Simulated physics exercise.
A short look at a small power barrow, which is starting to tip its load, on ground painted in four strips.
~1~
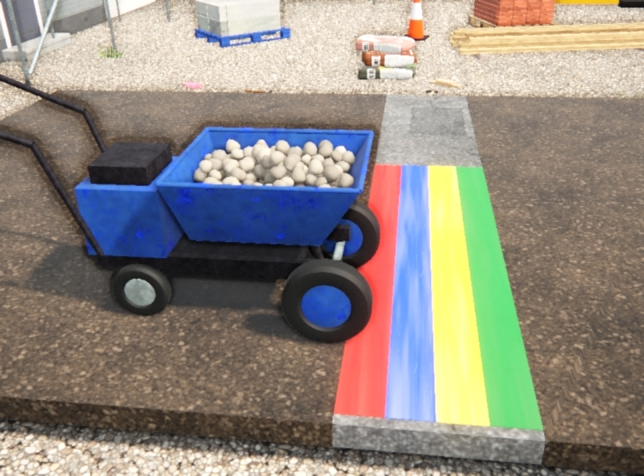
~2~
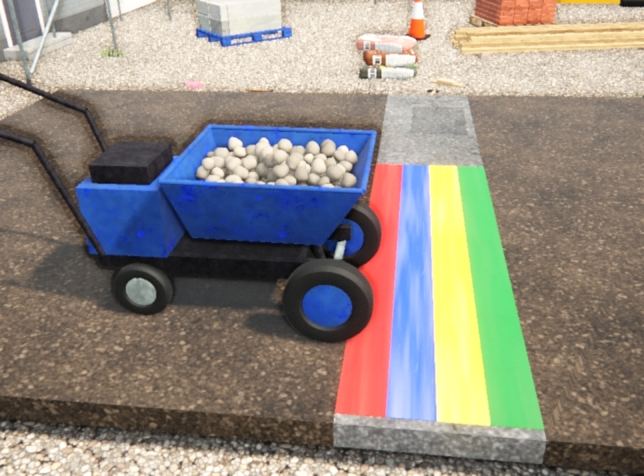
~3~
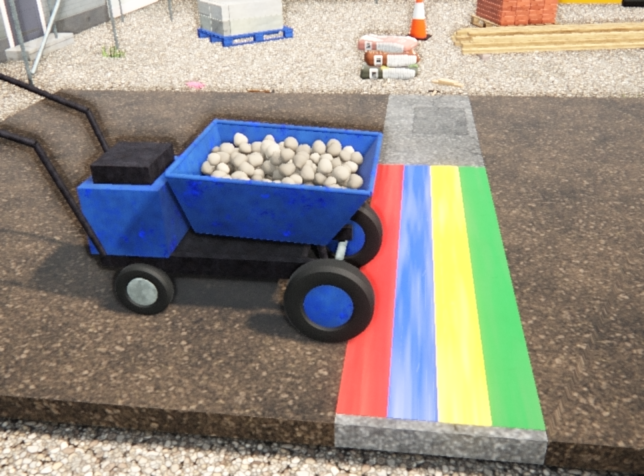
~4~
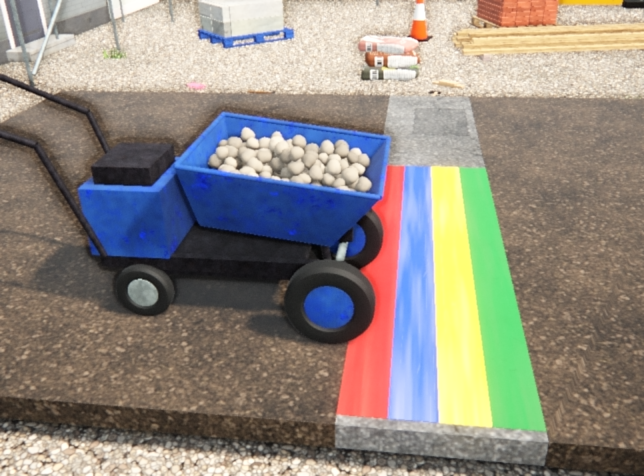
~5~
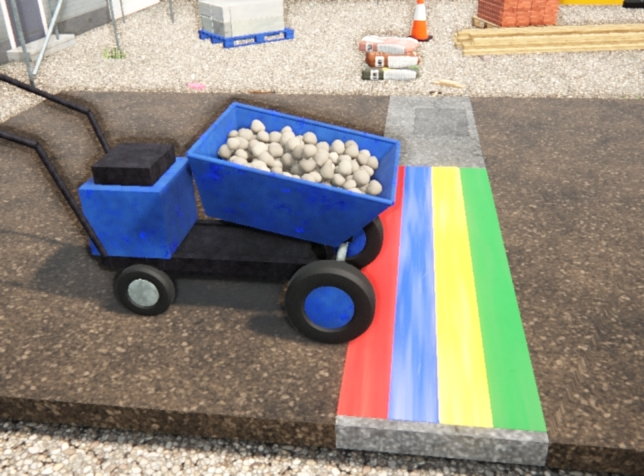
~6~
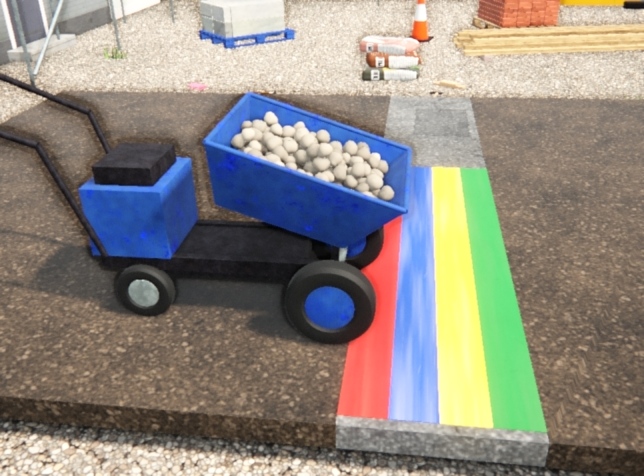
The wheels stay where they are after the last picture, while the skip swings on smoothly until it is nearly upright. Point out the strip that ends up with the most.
The green one ends up with the most.
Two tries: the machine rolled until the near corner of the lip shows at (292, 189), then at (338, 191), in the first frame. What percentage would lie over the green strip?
The first gives close to 20 per cent and the second 20 per cent.
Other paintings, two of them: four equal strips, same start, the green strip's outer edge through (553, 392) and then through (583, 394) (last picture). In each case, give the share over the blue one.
Roughly 0 % and 0 %.
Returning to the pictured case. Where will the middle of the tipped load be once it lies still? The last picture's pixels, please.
Near (515, 303), more or less.
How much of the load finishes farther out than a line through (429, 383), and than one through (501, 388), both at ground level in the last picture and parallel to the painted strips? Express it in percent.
I'd say some 70 in a hundred, and after that 50 in a hundred.
Shortly afterwards, skip tipped steeply; the whole lot in the skip.
Next, skip tipped right over; near two thirds in the skip; a little over the yellow strip; near a quarter over the green strip; only a few falling; only a few off the paint.
Some moments later, skip tipped right over; near a third in the skip; a little over the yellow strip; near a quarter over the green strip; near a third off the paint.
In the end, skip tipped right over; near a quarter in the skip; none at all over the red strip; none at all over the blue strip; a little over the yellow strip; near a quarter over the green strip; near a third off the paint.
